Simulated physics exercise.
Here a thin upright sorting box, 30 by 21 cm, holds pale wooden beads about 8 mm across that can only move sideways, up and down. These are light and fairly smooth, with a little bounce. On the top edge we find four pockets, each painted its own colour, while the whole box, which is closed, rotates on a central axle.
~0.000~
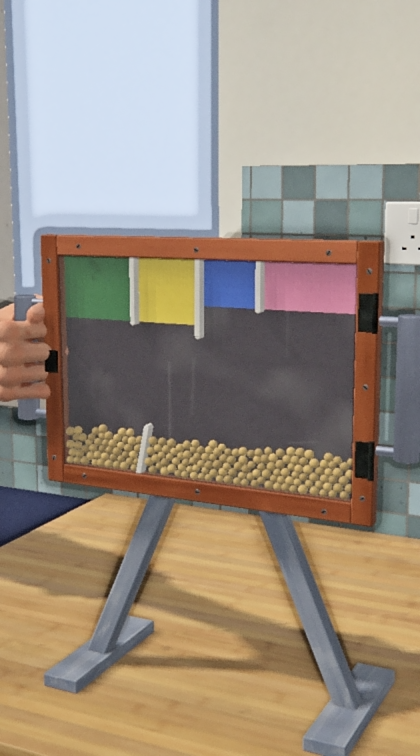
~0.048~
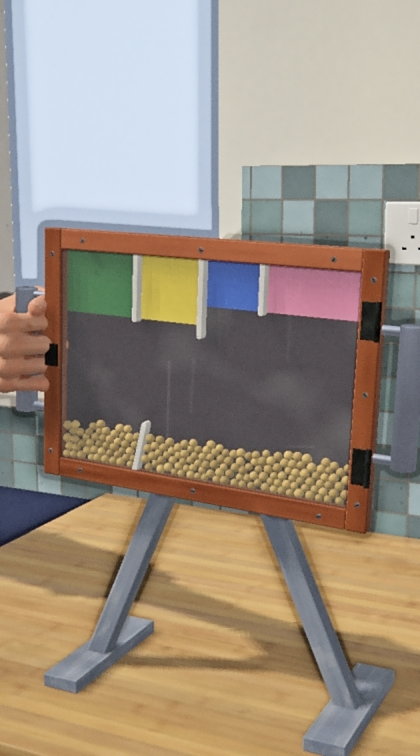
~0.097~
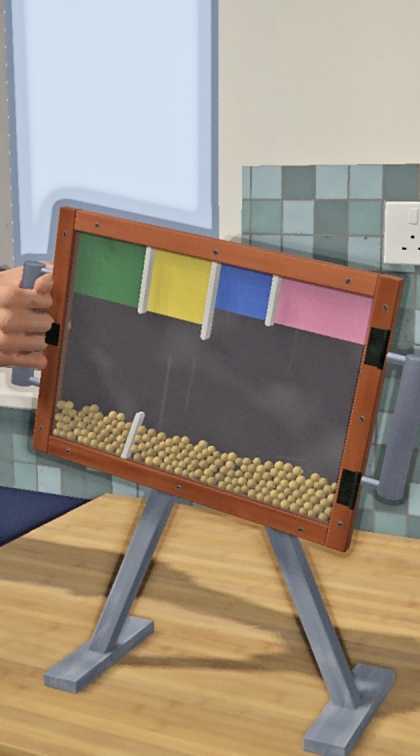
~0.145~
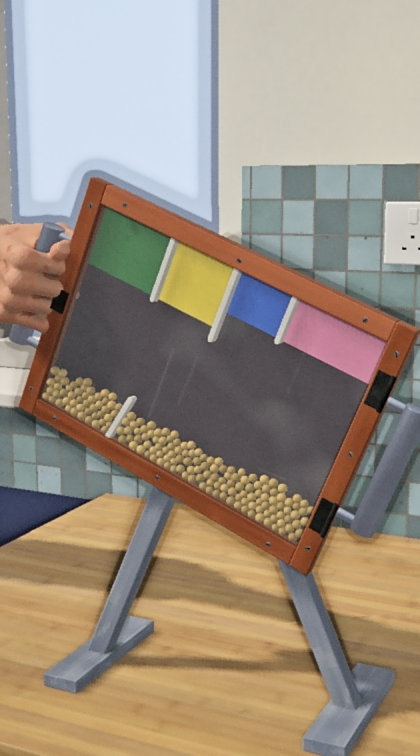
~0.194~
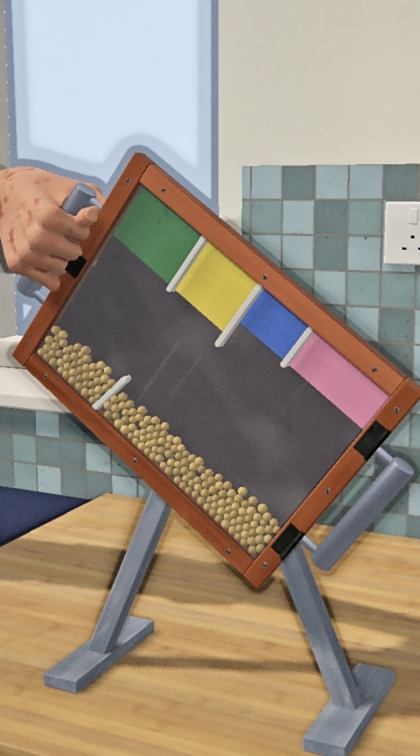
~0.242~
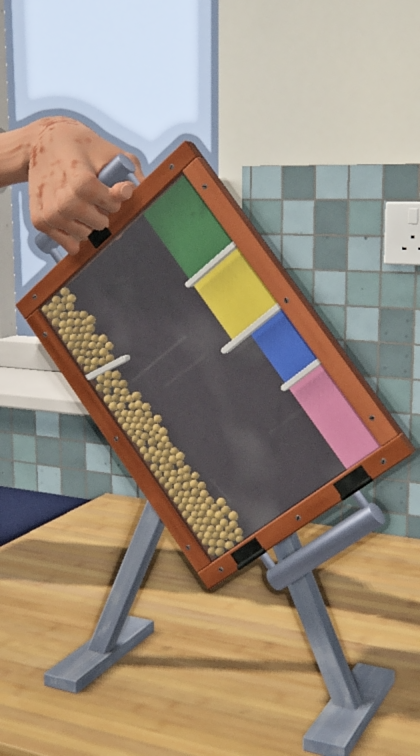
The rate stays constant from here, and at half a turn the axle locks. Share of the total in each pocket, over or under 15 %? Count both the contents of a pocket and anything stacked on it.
Blue under 15 %, pink over 15 %, green over 15 %, yellow under 15 %.
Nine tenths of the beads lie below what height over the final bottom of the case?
That height is around 7 cm.
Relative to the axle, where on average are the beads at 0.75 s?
Roughly 5 cm to the left of the axle and 6 cm below it.
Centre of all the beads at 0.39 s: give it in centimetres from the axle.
Roughly 8 cm to the left of the axle and 2 cm under it.
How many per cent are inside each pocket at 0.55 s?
Blue pocket: 0; pink pocket: 20; green pocket: 0; yellow pocket: 0.
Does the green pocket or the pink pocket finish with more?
By the end, the pink pocket holds more.
After 0.39 s, it has turned 95°, the beads' middle is 8 cm left of and 2 cm below the axle; inside pockets, nothing yet.
After 0.55 s, it has turned 142°, the beads' middle is 6 cm left of and 3 cm below the axle; inside pockets, pink 20 %.
At rest by 1.5 s, blue 10 %, pink 60 %, green 25 %, yellow 5 %.
